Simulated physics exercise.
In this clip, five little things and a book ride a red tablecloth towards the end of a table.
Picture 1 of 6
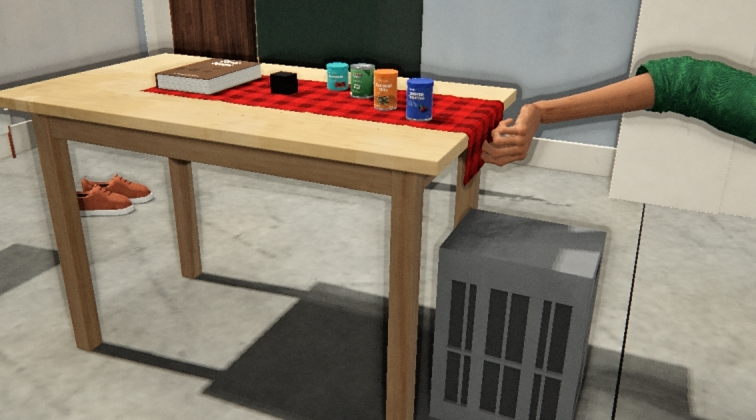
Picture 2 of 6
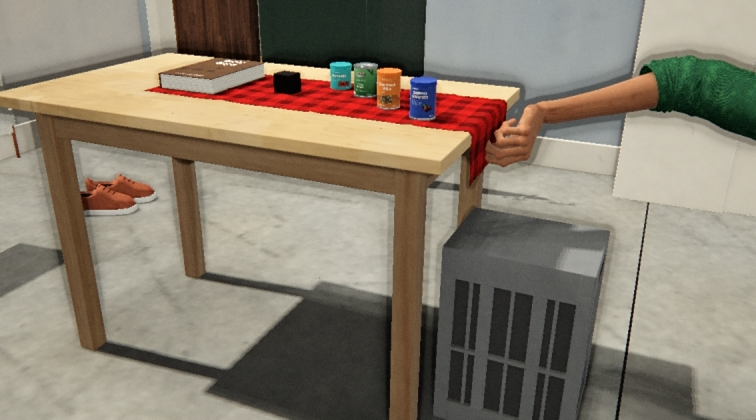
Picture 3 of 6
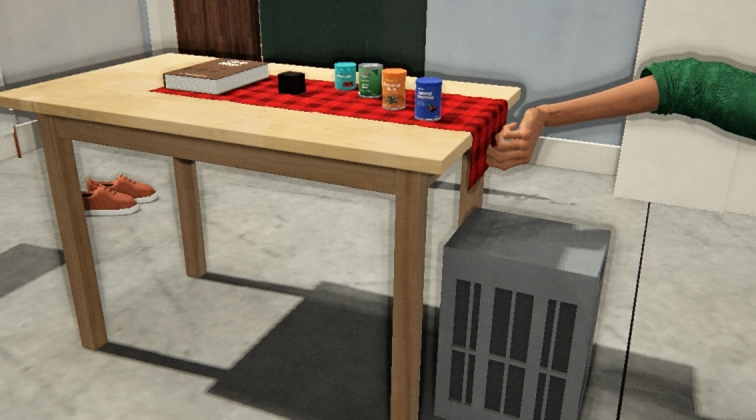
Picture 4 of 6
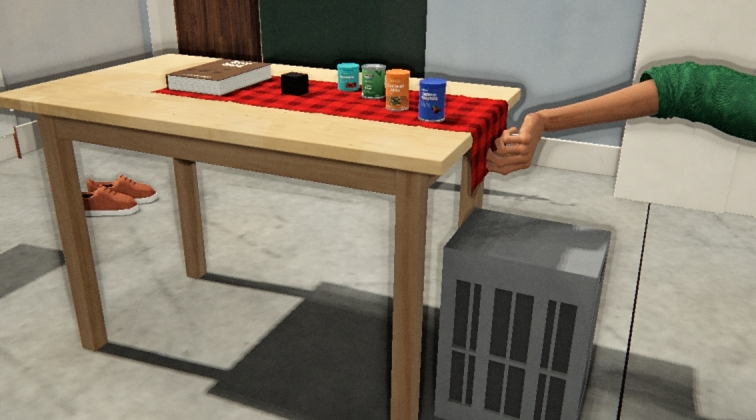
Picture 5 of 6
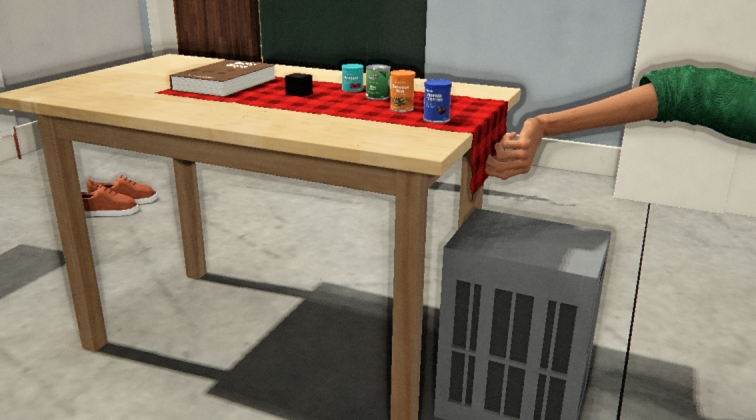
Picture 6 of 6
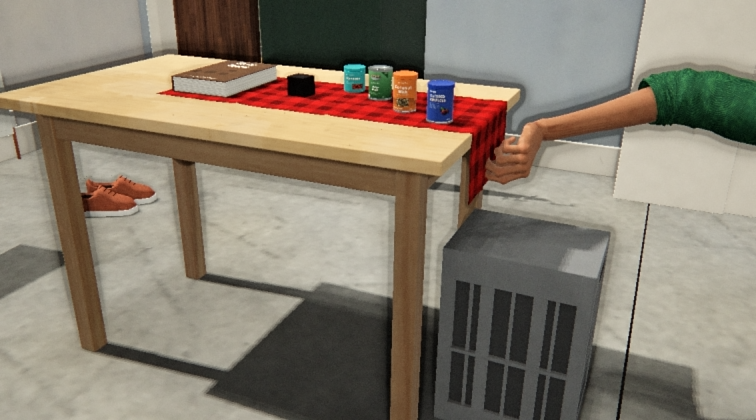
On a light wooden table, a green-sleeved arm drew a red checked cloth slightly over the right edge, and the book, small black cube and four colourful little containers shifted a little rightward with it.
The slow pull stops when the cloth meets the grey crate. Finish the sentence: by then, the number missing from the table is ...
... one.
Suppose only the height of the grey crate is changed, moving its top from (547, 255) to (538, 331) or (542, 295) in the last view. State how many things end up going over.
For the first height 3, for the second 2.
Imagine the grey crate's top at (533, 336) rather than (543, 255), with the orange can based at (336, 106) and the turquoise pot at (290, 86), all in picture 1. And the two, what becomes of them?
Well, the orange can is dislodged, and the turquoise pot is safe.
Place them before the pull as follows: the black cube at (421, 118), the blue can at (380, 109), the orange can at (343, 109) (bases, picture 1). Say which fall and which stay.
The black cube tumbles off; the blue can remains up; the orange can stays on.
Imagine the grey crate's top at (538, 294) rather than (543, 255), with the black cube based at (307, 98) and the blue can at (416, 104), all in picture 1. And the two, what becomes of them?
The black cube? Safe. The blue can? Lost.
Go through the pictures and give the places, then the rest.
In the first picture, hem (463, 187); blue can (420, 81); orange can (386, 71); green can (363, 66); turquoise pot (338, 65); black cube (284, 73); top of the crate (543, 255).
In the second picture, hem (468, 186); blue can (424, 80).
In the third picture, hem (467, 191); orange can (394, 71).
In the fourth picture, hem (470, 196); green can (374, 66); top of the crate (548, 254).
In the fifth picture, hem (471, 201); turquoise pot (352, 66).
In the sixth picture, hem (467, 205); blue can (441, 83); orange can (406, 73); green can (380, 68); turquoise pot (355, 67); black cube (301, 75).
Early on, hem near (485, 208); all still up.
Midway, hem on the crate; blue can gone.
Finally, hem on the crate; blue can gone. The count of fallen things is one.
